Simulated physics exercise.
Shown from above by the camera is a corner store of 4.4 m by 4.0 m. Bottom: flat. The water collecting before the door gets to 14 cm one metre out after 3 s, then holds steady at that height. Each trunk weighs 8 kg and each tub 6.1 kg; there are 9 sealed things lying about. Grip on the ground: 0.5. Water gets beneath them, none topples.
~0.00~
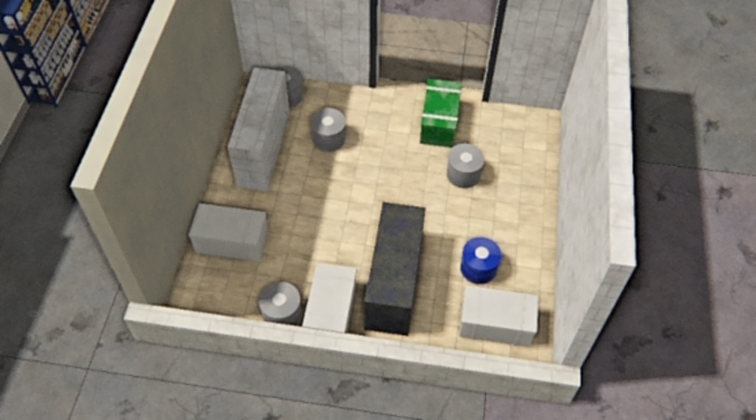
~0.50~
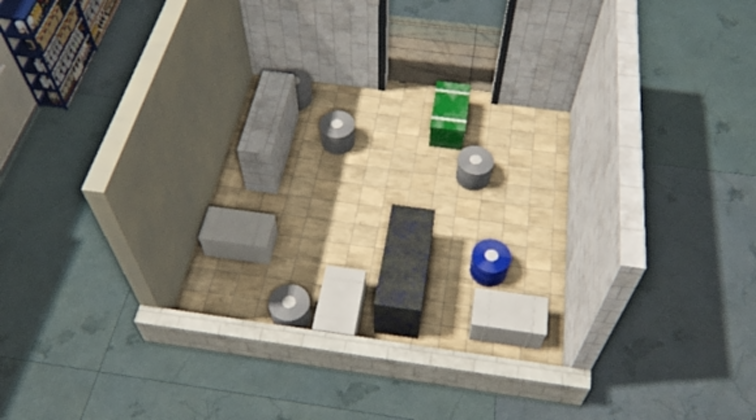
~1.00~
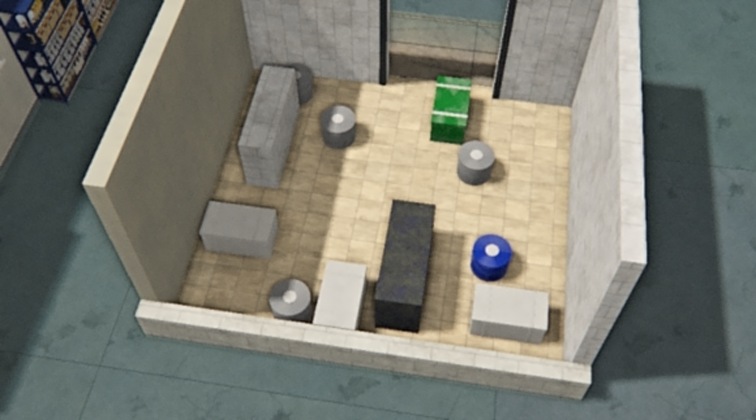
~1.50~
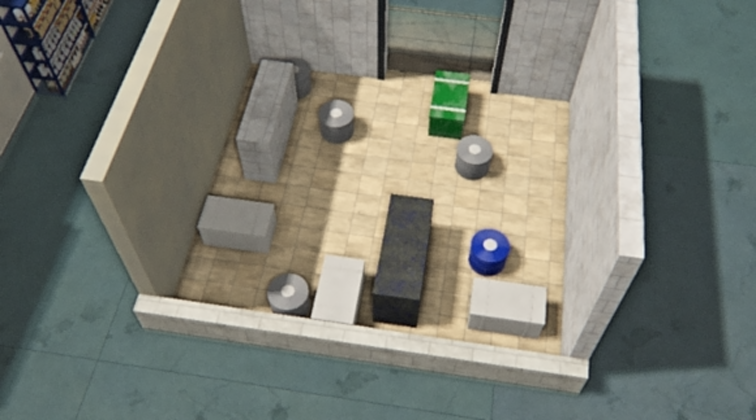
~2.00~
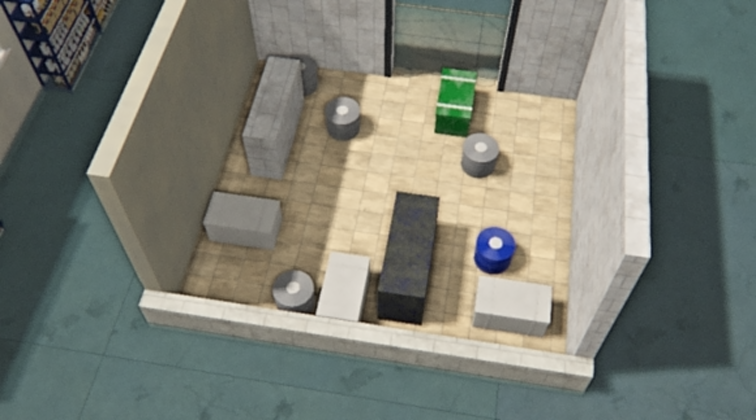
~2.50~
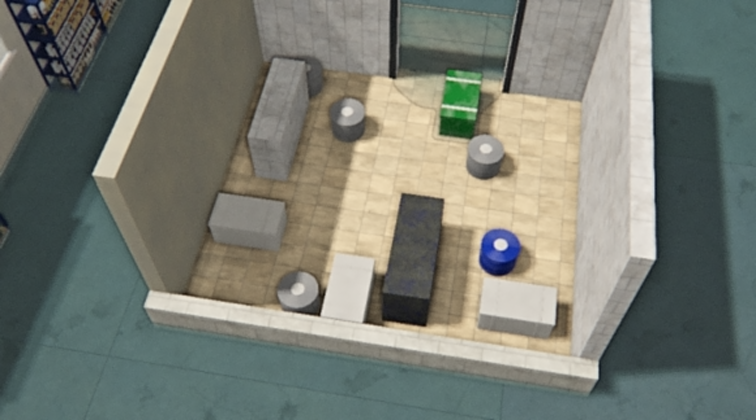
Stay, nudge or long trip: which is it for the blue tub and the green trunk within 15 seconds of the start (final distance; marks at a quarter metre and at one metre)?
Blue tub shifts slightly; green trunk goes a long way.
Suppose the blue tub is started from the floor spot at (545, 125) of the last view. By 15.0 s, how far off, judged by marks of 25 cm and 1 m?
Result: It drifts only slightly.
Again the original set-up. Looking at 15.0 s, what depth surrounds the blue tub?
Close to 9 centimetres.
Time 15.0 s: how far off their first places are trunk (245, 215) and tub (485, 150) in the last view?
They've ended up 40 cm and 200 cm away, in that order.
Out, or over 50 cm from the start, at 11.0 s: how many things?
Tally: 3.
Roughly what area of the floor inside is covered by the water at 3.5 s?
Flooded: Near 2.0 m2.
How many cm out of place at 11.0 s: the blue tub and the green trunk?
Shifts: Around 60 and 250 cm.
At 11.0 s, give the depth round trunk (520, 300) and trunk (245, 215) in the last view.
Close to 9 and 7 centimetres.
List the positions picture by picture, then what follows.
The first frame shows the blue tub at (482, 253) rests on the ground; the green trunk at (442, 103), on the bottom; water covers 0.0 m2; 0 of 9 have shifted.
The second frame shows the blue tub at (492, 256) rests on the ground; the green trunk at (451, 106), on the bottom; 0.0 m2 under water; 0 of 9 have shifted.
The third frame shows the blue tub at (492, 251) rests on the ground; the green trunk at (452, 100), on the bottom; water covers 0.0 m2; 0 of 9 have shifted.
The fourth frame shows the blue tub at (490, 245), on the bottom; the green trunk at (450, 95), on the bottom; water covers 0.0 m2; 0 of 9 have shifted.
The fifth frame shows the blue tub at (496, 243) rests on the ground; the green trunk at (456, 93) rests on the ground; 0.0 m2 under water; 0 of 9 have shifted.
The sixth frame shows the blue tub at (501, 245), on the bottom; the green trunk at (462, 94), on the bottom; water covers 0.4 m2; 0 of 9 have shifted.
After 3.5 s the blue tub is near (501, 245), 0.0 m from its start, aground; the green trunk is near (465, 108), 0.2 m from its start, aground; 0 afloat.
After 6.8 s the blue tub is near (510, 258), 0.2 m from its start, aground; the green trunk is near (492, 211), 1.8 m from its start, afloat; 3 afloat.
After 11.0 s the blue tub is near (520, 293), 0.7 m from its start, afloat; the green trunk is near (477, 256), 2.4 m from its start, afloat; 7 afloat.
After 15.0 s the blue tub is near (495, 287), 0.6 m from its start, afloat; the green trunk is near (478, 236), 2.2 m from its start, afloat; 9 afloat.
